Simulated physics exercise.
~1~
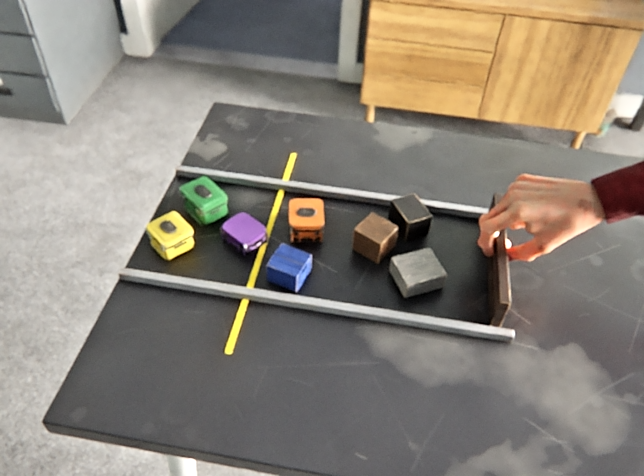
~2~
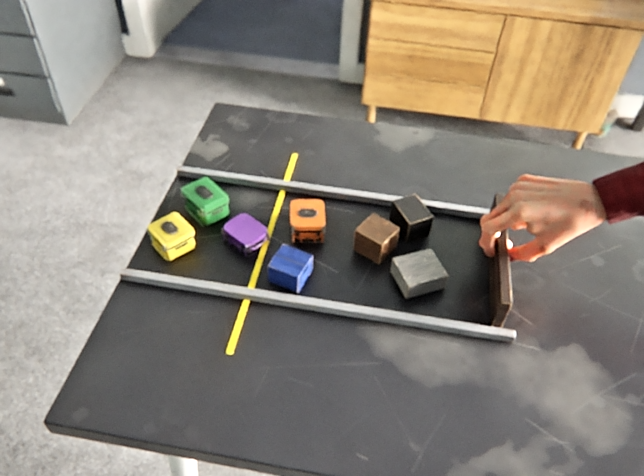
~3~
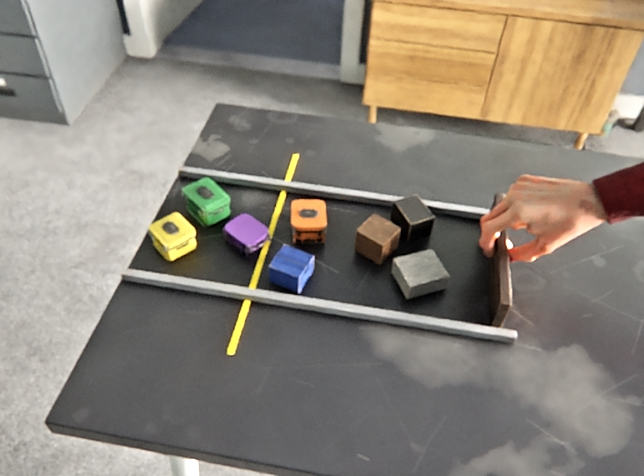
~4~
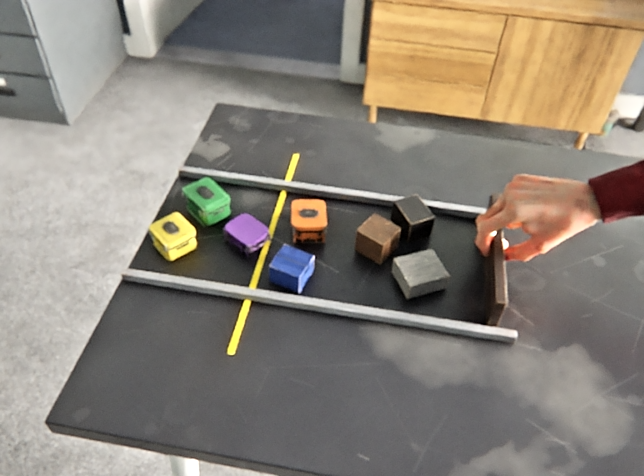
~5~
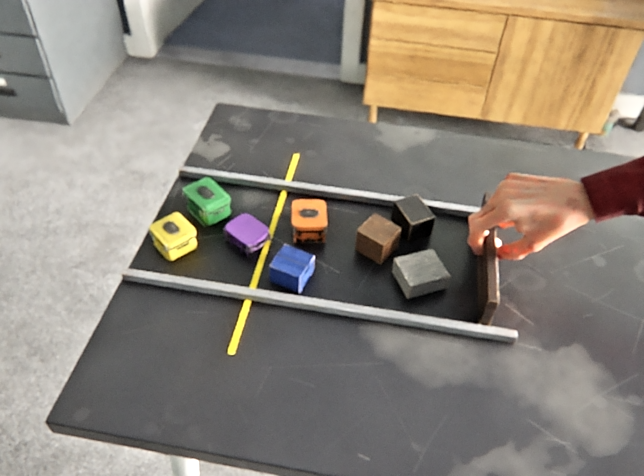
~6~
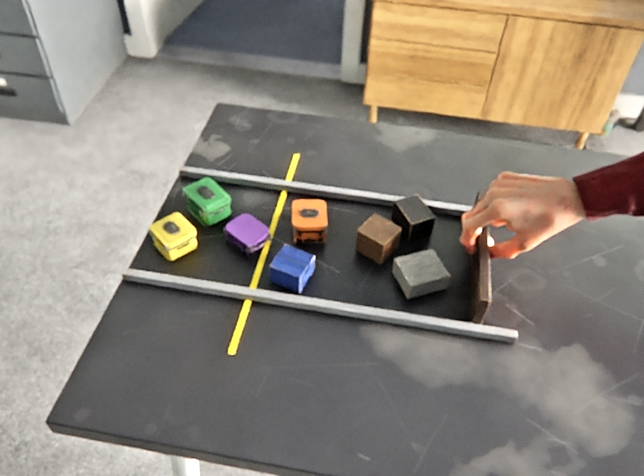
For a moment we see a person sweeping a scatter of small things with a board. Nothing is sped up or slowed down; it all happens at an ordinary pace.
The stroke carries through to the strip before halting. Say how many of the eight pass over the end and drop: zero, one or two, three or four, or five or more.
The count is zero.
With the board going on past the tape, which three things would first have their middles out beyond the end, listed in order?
The green case, the yellow case, then the purple case.
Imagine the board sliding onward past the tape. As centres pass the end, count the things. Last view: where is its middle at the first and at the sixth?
Pixels, in order: Around (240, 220), around (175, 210).
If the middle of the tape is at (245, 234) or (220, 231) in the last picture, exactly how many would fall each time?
First try 0, second try 2.
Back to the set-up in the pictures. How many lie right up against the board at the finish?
The figure is 3.
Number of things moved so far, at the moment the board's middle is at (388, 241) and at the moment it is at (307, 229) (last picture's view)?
I count 3 first and 6 after.
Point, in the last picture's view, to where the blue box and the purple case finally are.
You'll see the blue box at (200, 260), with the purple case at (210, 227).
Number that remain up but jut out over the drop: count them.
I count 0 overhanging.
Soon after, none off yet; yellow case at rest near (174, 237); green case at rest near (208, 202); purple case at rest near (248, 235).
Then, none off yet; yellow case at rest near (174, 237); green case at rest near (208, 202); purple case moving near (239, 234).
At rest, the number that fall off is zero.
